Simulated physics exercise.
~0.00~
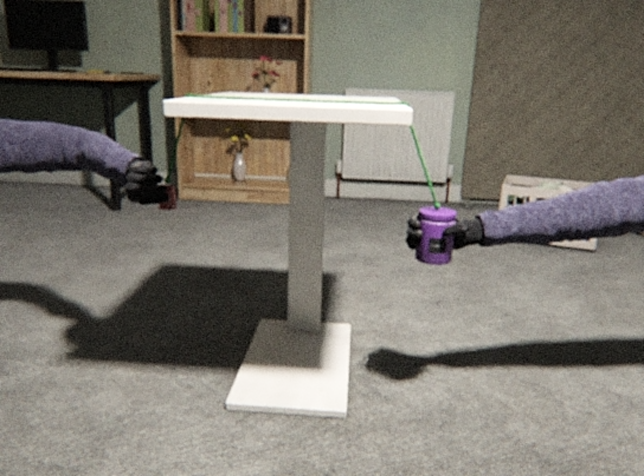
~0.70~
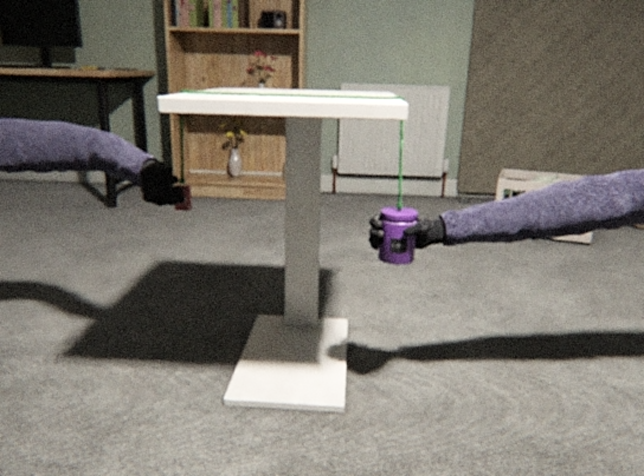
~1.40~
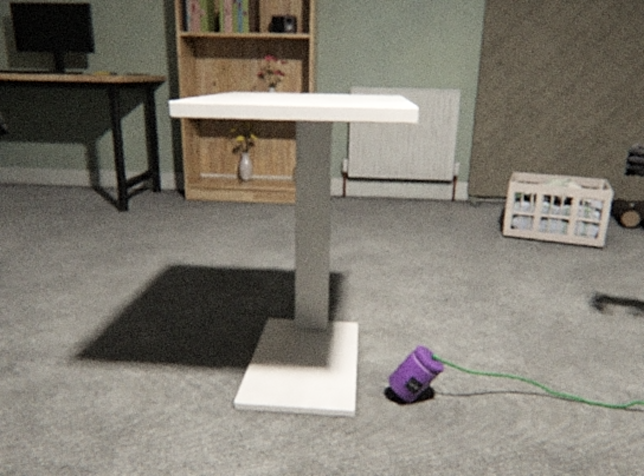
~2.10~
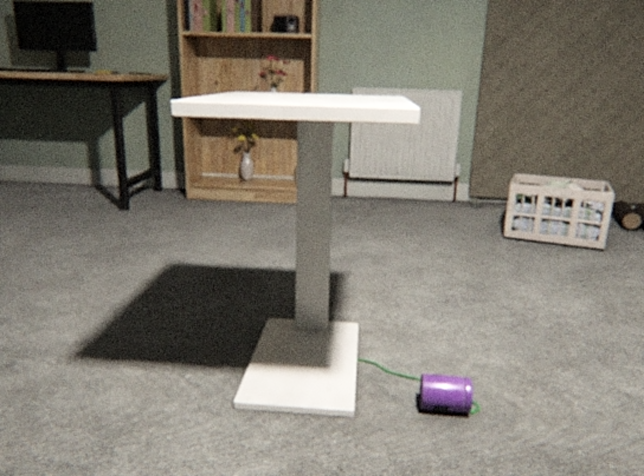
A purple jar on a green string, released by a hand, ends lying on the floor.
